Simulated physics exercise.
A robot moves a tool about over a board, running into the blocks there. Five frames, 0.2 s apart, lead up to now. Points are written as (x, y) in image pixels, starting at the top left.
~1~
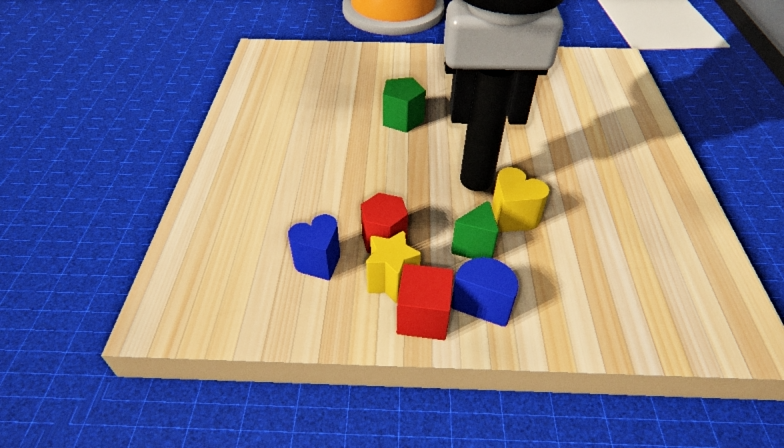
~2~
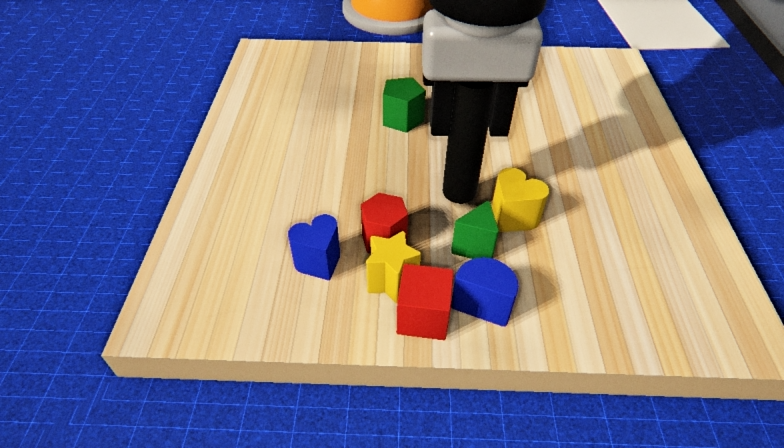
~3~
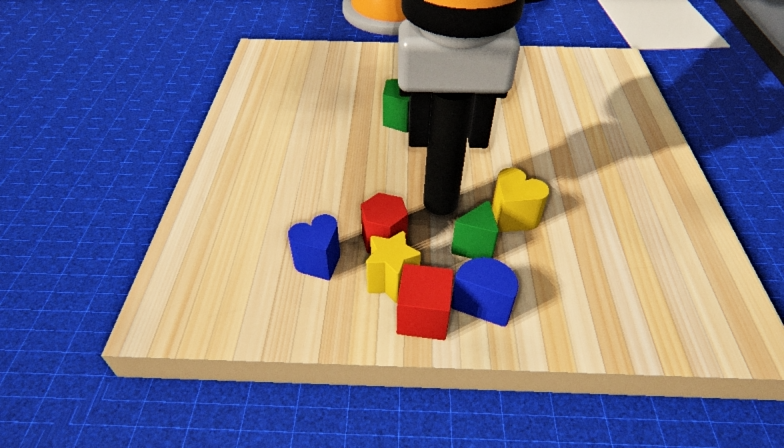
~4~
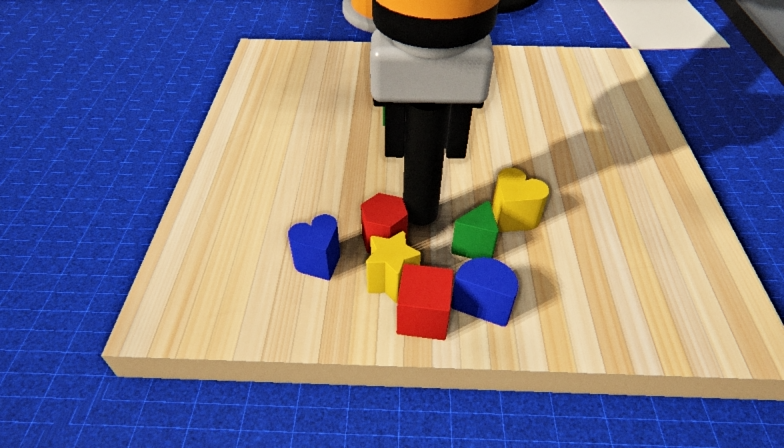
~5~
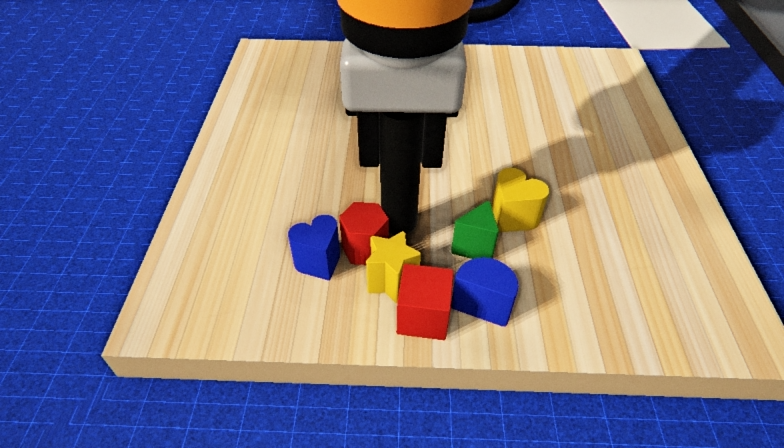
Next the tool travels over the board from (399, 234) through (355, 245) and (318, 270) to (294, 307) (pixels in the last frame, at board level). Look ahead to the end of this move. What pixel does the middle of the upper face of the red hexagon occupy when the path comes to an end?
I'd expect the centre of its top face to be at (243, 270).
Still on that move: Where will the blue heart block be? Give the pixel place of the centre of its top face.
Roughly at (196, 275).
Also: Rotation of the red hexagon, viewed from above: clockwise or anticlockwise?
Seen from overhead, it turns clockwise.
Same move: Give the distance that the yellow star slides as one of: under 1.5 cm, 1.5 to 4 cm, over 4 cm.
The yellow star moves under 1.5 cm.
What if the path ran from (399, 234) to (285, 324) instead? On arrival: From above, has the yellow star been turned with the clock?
In short: No.
The first path, step by step. One third of the way, tool (354, 235); blue heart block (275, 246), turned 35° anticlockwise; red hexagon (314, 228).
Two thirds of the way, tool (316, 260); blue heart block (227, 268), turned 30° anticlockwise; red hexagon (270, 251).
At the end, tool (292, 297); blue heart block (196, 275), turned 15° anticlockwise; red hexagon (243, 270), turned 35° clockwise; yellow star unmoved.
